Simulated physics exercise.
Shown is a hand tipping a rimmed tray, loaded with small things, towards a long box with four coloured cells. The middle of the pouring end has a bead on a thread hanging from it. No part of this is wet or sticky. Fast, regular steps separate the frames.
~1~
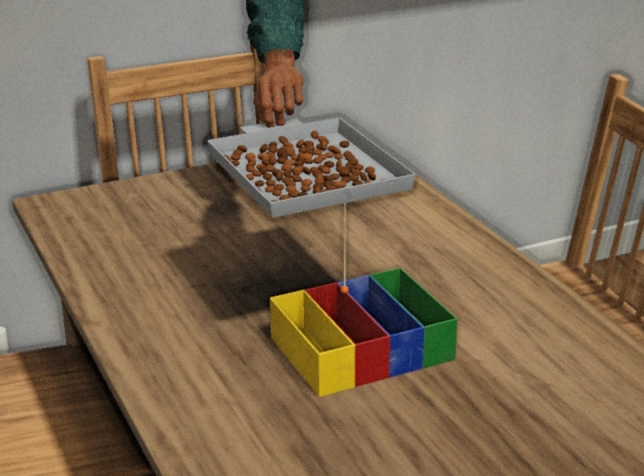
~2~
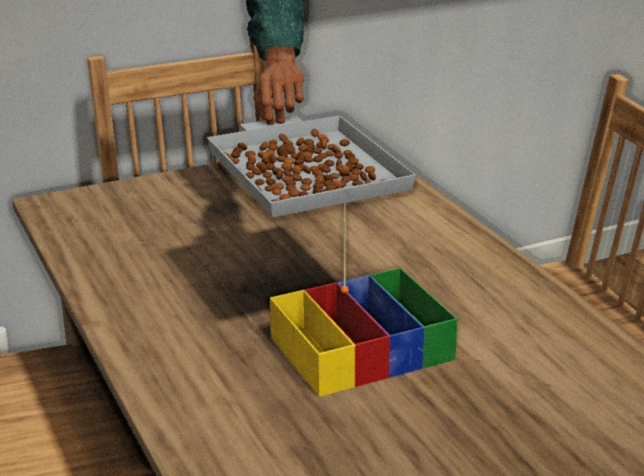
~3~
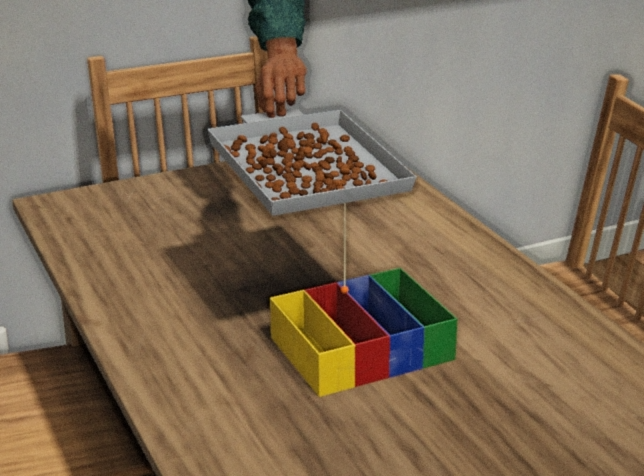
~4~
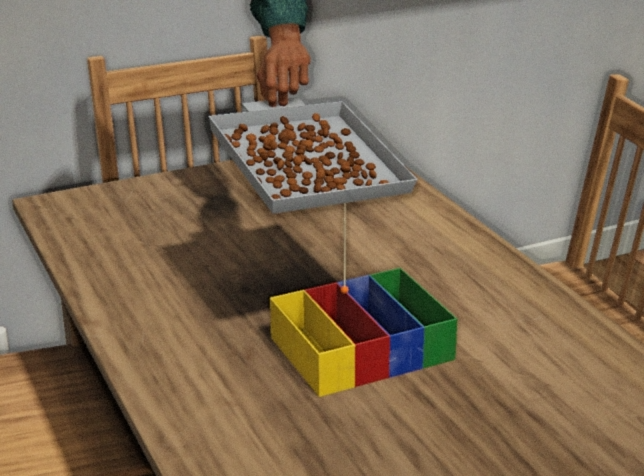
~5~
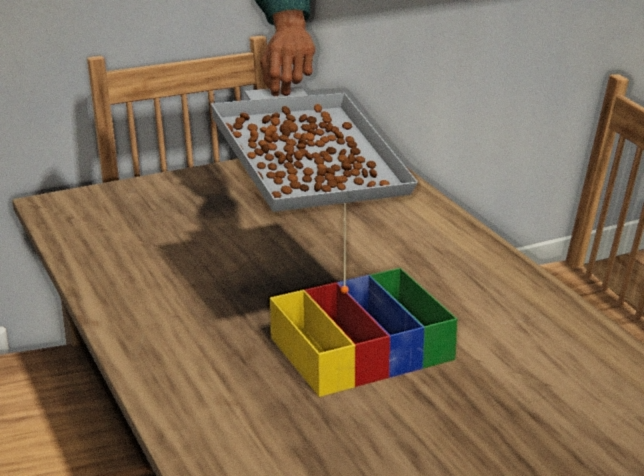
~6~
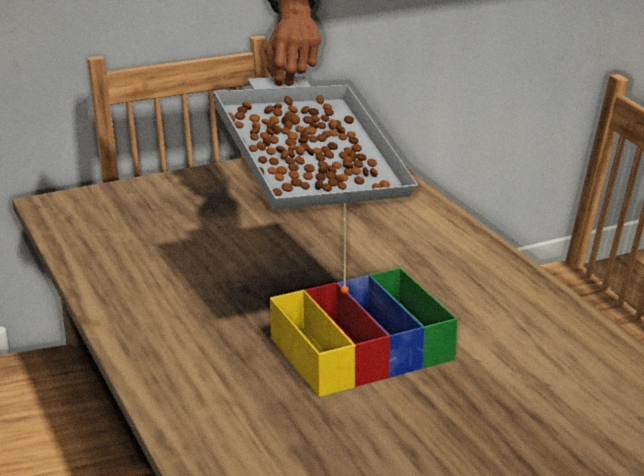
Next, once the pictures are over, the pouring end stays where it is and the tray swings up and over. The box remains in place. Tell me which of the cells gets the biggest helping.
The biggest helping lands in the green cell.
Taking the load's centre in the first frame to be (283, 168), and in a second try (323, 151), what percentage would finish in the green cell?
Roughly 60 per cent, then roughly 60 per cent.
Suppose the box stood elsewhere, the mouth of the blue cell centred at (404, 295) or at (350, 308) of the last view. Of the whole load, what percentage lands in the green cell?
The first position comes out at 10 per cent, the other at 30 per cent.
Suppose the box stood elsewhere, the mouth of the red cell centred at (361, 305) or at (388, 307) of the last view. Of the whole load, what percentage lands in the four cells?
Well, you'd get about 100 per cent and then about 100 per cent.
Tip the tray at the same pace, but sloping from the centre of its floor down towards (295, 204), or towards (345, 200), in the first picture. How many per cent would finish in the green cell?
The first try gives close to 0 per cent, the second close to 20 per cent.
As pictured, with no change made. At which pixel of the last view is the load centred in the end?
(409, 338).
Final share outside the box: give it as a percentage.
10 %.
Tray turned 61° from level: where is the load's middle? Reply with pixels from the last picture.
Centre estimate: (359, 163).
Soon after the last picture, tray tipped steeply; all on the tray.
A little later, tray tipped right over; most on the tray; a stray few in the green cell; a stray few in the blue cell; a stray few in the red cell; a small part falling or outside the box.
Later still, tray tipped past a quarter turn; about two thirds in the green cell; about a quarter in the blue cell; a small part in the red cell; a small part falling or outside the box.
At rest, tray tipped past a quarter turn; about two thirds in the green cell; about a quarter in the blue cell; a small part in the red cell; none in the yellow cell; a small part outside the box.
